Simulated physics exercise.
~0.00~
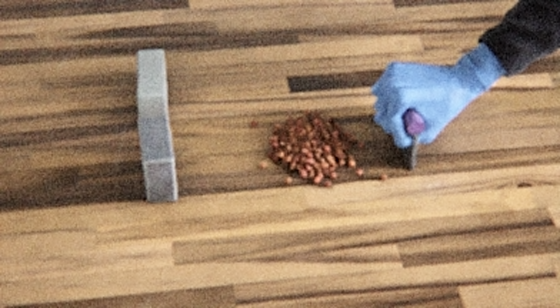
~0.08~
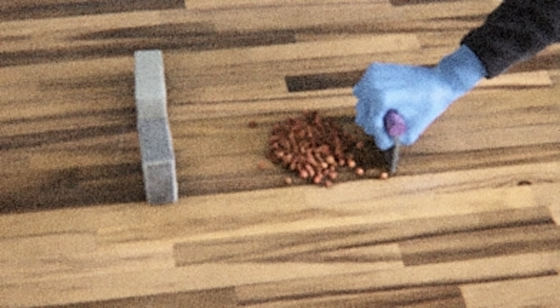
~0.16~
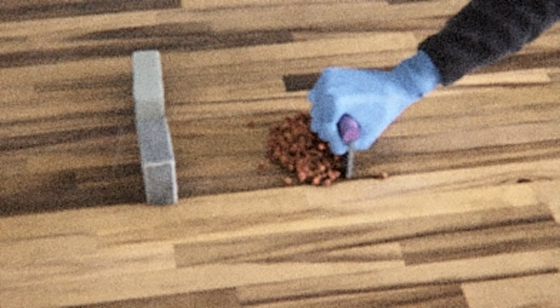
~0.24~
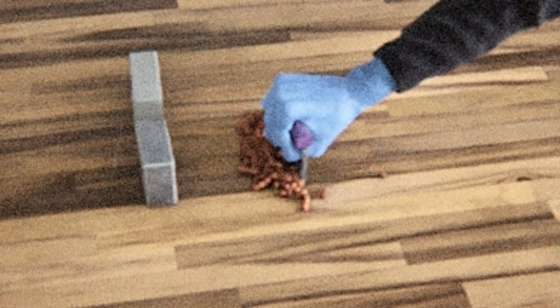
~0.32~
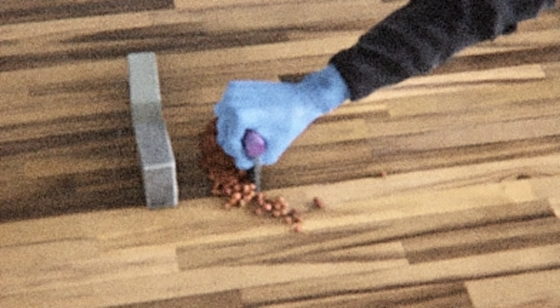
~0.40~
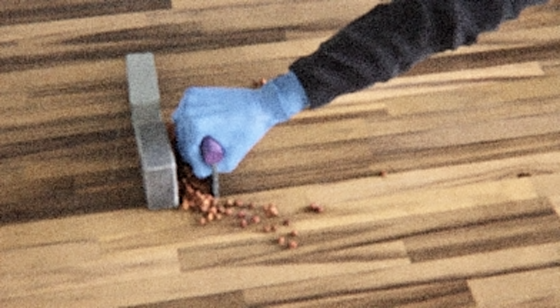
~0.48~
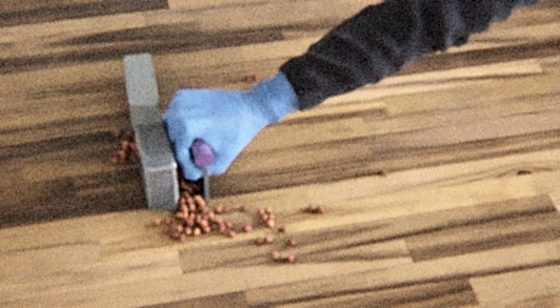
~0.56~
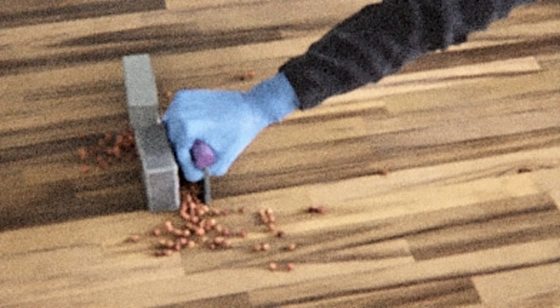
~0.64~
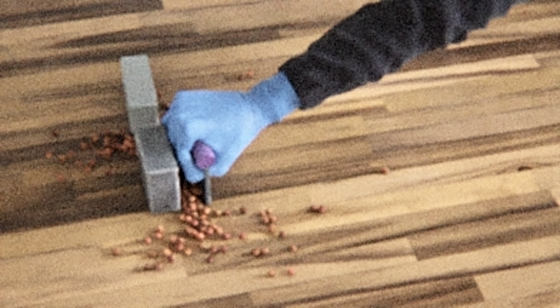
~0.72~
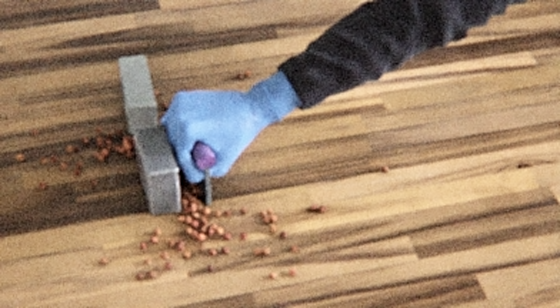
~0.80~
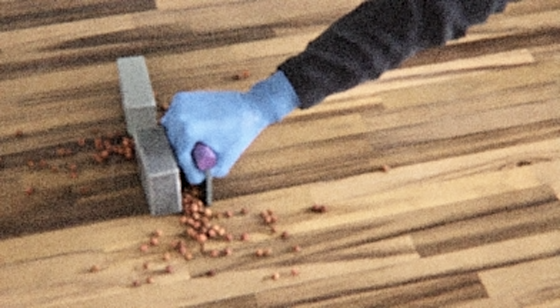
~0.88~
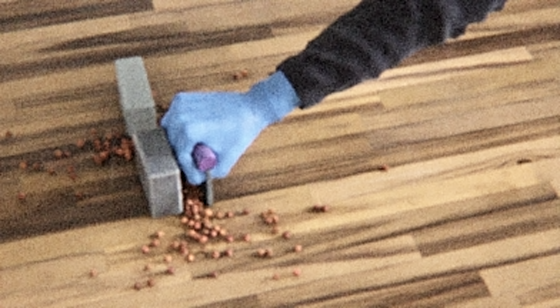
A blue-gloved hand holding a scraper slid left across a wooden surface, pushing a pile of small reddish-brown pellets against two grey blocks, where it stopped as some scattered beyond them, some spilled around the near end, and many stayed bunched in front.
